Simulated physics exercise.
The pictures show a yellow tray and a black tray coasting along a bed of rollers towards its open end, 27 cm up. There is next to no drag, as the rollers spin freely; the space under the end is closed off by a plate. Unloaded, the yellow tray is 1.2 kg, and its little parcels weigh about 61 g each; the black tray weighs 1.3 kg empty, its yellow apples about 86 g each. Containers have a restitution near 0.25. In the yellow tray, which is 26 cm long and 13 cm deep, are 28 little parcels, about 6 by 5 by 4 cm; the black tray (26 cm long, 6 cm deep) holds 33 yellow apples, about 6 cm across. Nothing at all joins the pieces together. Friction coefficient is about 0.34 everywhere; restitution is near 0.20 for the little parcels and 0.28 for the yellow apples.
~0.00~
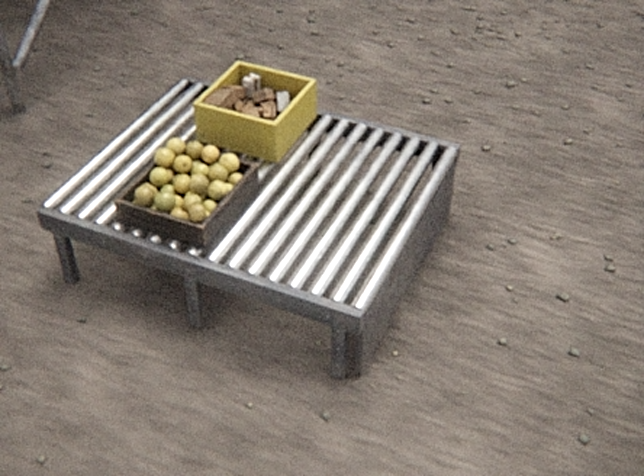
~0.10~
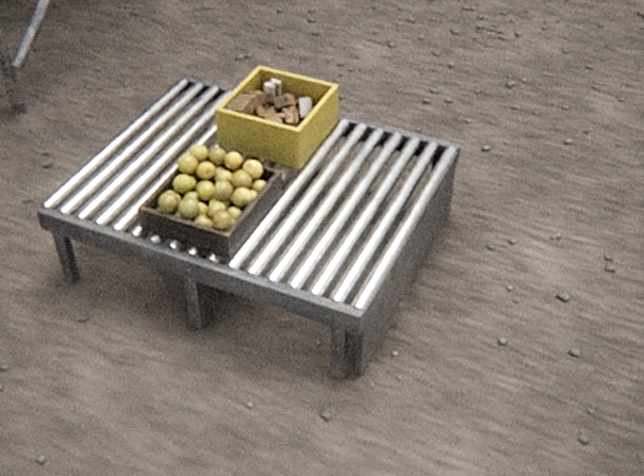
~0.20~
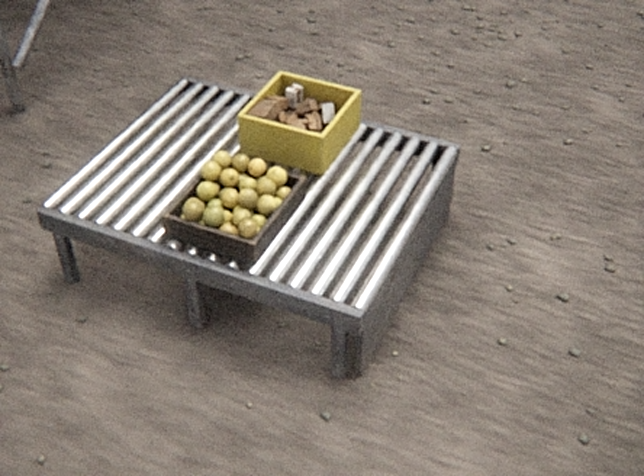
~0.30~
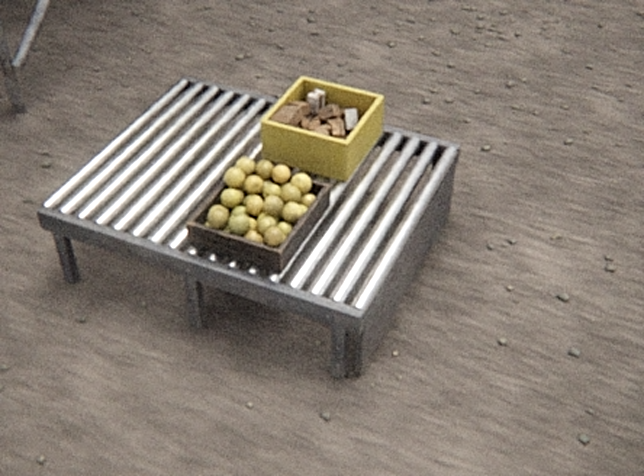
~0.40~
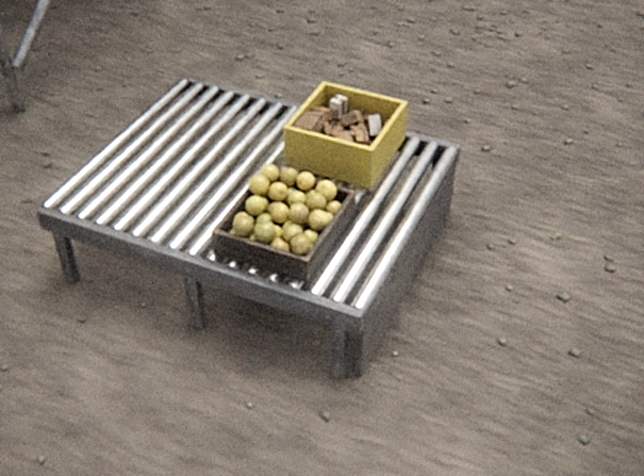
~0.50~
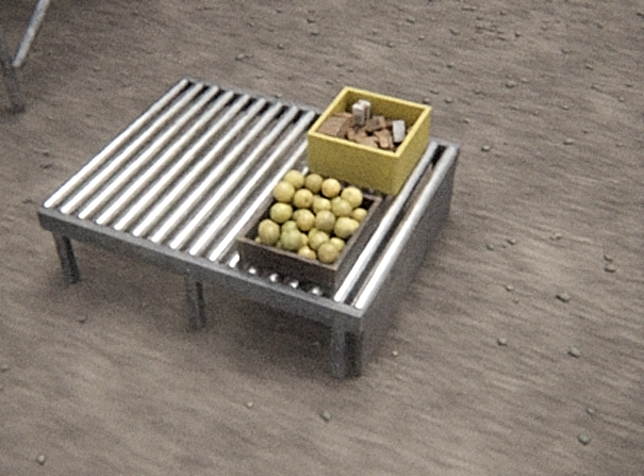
A yellow tray of small brown and grey blocks and a dark tray piled with yellow apples slid side by side to the right across a bed of metal rollers, nearing its right edge.
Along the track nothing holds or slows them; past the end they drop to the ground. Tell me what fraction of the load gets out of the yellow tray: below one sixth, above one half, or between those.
Below one sixth gets out.
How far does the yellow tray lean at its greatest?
45°.
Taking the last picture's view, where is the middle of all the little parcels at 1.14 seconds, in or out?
Centre: About (516, 236) px.
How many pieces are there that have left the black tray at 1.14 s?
The black tray is at around 3.
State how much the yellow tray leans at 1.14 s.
Tilt: Around 45 degrees.
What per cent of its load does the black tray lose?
About 30 percent for the black tray.
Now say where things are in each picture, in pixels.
In the first frame (places track the rim corner closest to us here), yellow tray (273, 123); black tray (199, 225); 46 cm to the end; all still inside.
In the second frame, yellow tray (296, 129); black tray (225, 233); 38 cm to the end.
In the third frame, yellow tray (320, 135); black tray (251, 241); 30 cm to the end.
In the fourth frame, yellow tray (344, 142); black tray (277, 250); 23 cm to the end.
In the fifth frame, yellow tray (369, 148); black tray (304, 258); 15 cm to the end.
In the sixth frame, yellow tray (394, 155); black tray (331, 267); 7 cm to the end; all still inside.
After 0.59 s, the overhang begins.
After 0.94 s, the yellow tray leans 12° with 0 of 28 out and the black tray leans 13° with 0 of 33 out.
After 1.14 s, the yellow tray leans 44° with 0 of 28 out and the black tray leans 33° with 3 of 33 out.
After 1.49 s, the yellow tray is level with 2 of 28 out and the black tray is level with 10 of 33 out.
Outcome (at 1.66 s), the yellow tray is level with 2 of 28 out and the black tray is level with 10 of 33 out. Asked share, 2 of 28, 7 per cent.
